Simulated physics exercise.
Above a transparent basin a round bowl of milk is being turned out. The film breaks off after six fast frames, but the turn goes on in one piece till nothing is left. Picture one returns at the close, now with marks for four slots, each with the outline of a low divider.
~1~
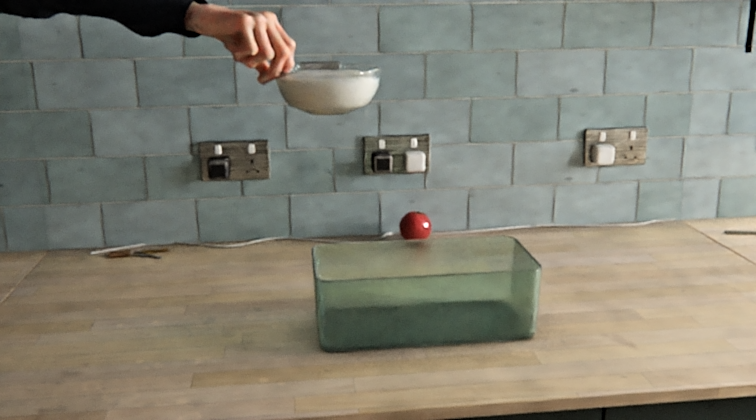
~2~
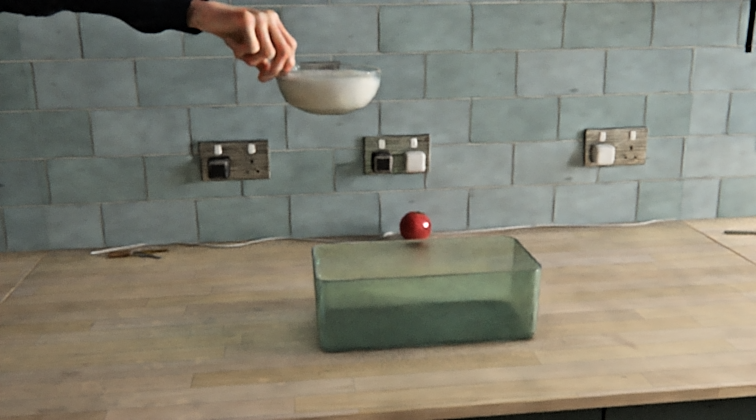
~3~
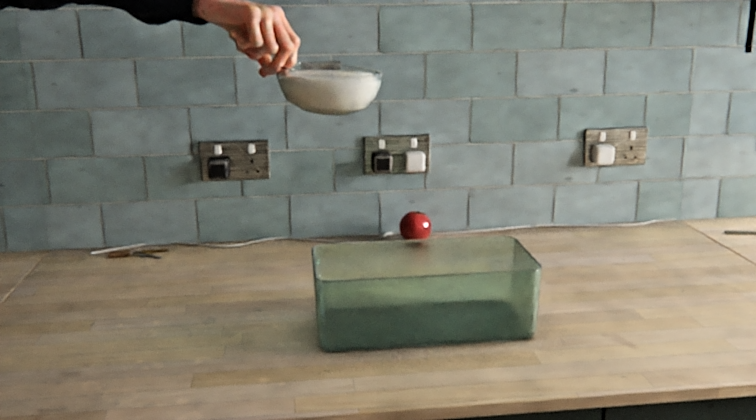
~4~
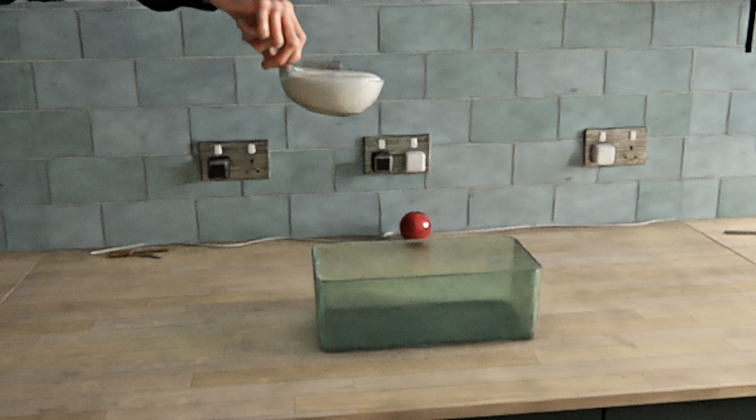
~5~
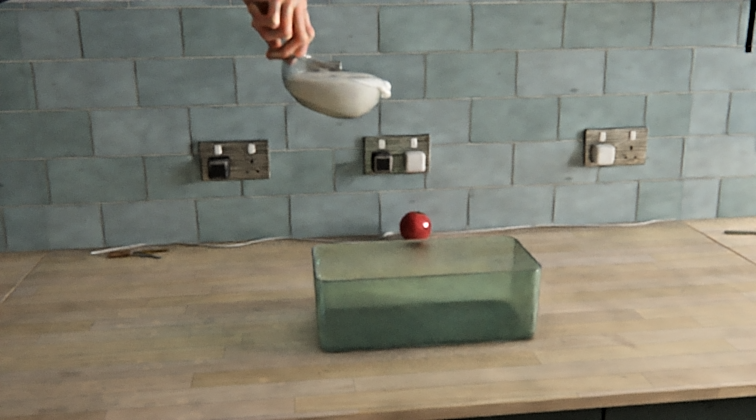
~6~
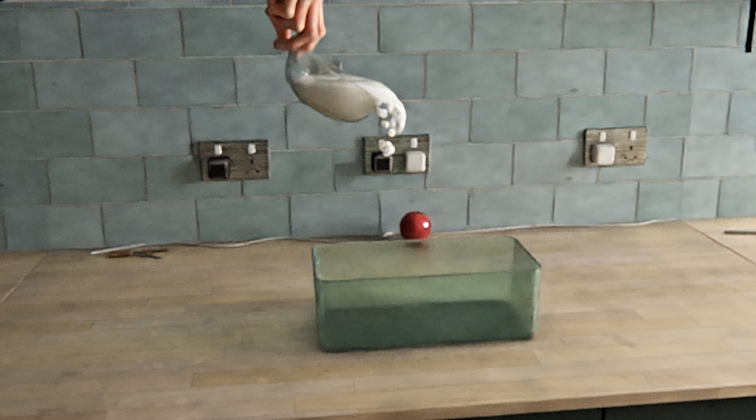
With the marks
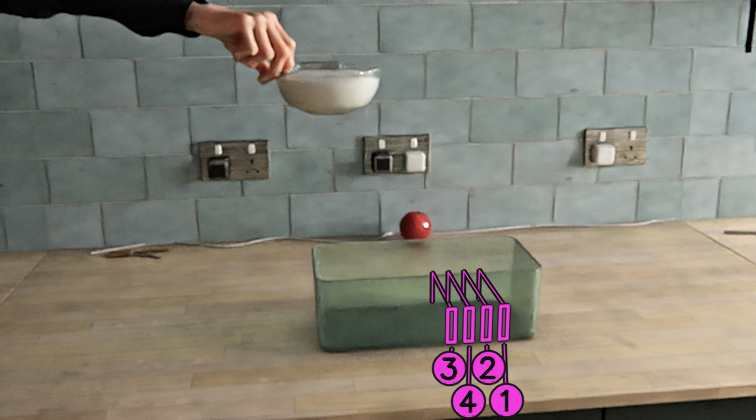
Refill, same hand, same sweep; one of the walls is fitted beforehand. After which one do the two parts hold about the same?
3 is best.
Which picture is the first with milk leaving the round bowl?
Picture 5.
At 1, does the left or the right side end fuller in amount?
More ends on the left.
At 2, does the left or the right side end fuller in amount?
The left one.
In magenta, 1 at (504, 344); 2 at (486, 345); 3 at (451, 348); 4 at (469, 346).
For position 1, about 92 % ends left of the wall and 5 % right of it; 3 % is lost outside.
For position 2, about 94 % ends left of the wall and 4 % right of it; 3 % is lost outside.
For position 3, about 51 % ends left of the wall and 46 % right of it; 3 % is lost outside.
For position 4, about 87 % ends left of the wall and 10 % right of it; 3 % is lost outside.
